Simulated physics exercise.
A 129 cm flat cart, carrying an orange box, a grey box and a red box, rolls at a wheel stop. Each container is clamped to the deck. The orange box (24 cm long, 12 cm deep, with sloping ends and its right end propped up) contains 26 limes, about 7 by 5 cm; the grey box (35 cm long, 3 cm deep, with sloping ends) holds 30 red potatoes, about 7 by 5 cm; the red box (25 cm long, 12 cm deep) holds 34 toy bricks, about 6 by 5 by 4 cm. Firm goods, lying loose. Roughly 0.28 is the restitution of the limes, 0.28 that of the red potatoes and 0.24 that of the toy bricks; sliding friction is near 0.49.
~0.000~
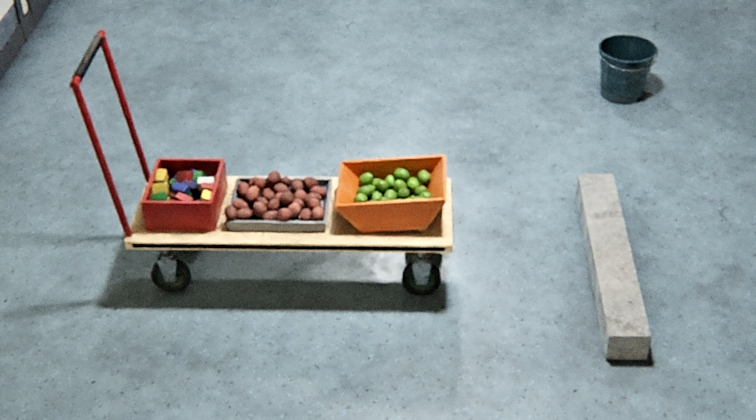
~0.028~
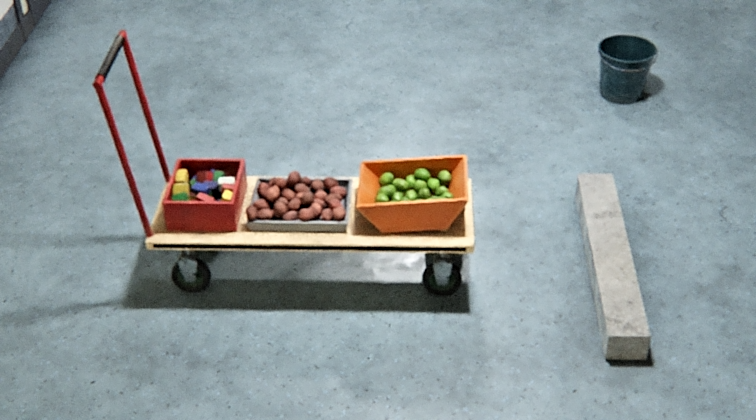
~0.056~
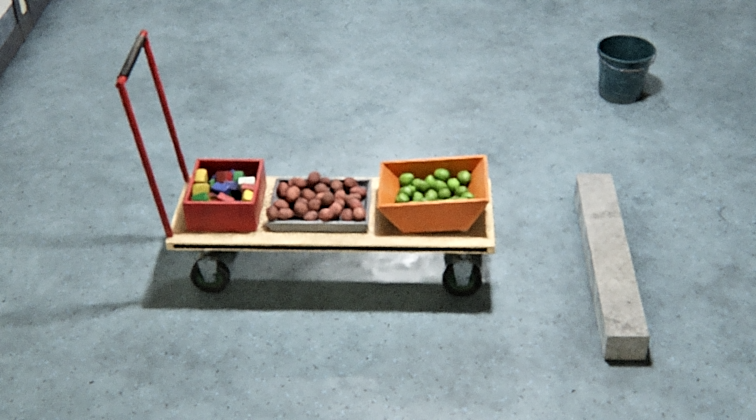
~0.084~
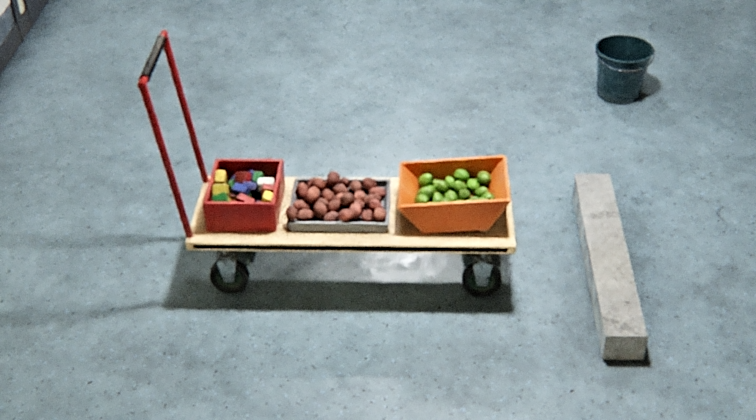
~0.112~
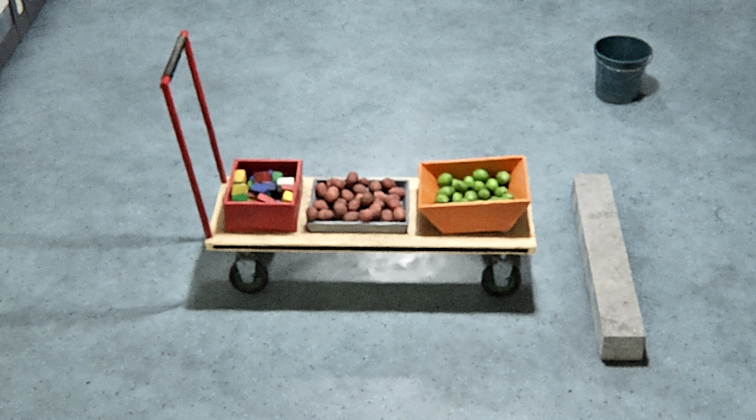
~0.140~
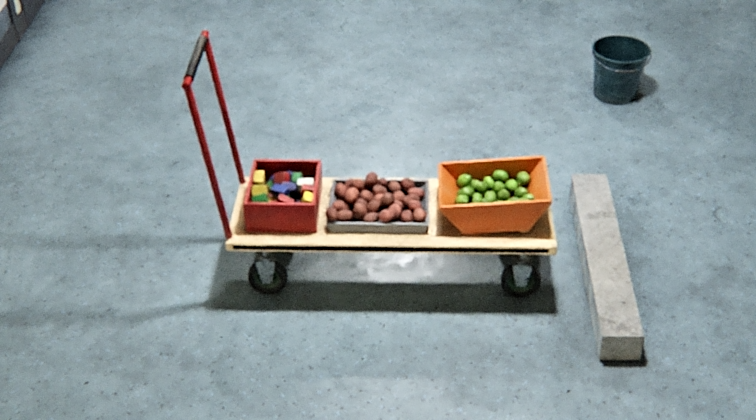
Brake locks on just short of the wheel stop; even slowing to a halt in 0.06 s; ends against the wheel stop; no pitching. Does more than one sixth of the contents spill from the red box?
Retained: Above five sixths.
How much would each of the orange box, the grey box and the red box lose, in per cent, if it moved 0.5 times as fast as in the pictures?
In that case orange box 0, grey box 10, red box 0 per cent.
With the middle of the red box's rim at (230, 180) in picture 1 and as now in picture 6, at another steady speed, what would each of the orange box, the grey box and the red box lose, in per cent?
In that case you'd see orange box at 0, grey box at 20 and red box at 0 percent.
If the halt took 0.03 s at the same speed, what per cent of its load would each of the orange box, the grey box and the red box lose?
Orange box 10, grey box 40, red box 10 %.
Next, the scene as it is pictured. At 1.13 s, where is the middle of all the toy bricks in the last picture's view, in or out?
I'd put the middle close to (339, 200).
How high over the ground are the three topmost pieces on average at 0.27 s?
Close to 48 cm, on average.
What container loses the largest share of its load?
Answer: The grey box.
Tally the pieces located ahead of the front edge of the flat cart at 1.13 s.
Roughly 2.
After 0.17 s, the brake bites.
After 0.27 s, orange box 26 in, 0 out, grey box 27 in, 3 out and red box 34 in, 0 out.
After 0.39 s, orange box 26 in, 0 out, grey box 20 in, 10 out and red box 34 in, 0 out.
After 0.62 s, orange box 26 in, 0 out, grey box 18 in, 12 out and red box 34 in, 0 out.
When it is over (at 1.13 s), orange box 26 in, 0 out, grey box 17 in, 13 out and red box 34 in, 0 out. Asked share, 0 of 34, 0 per cent.
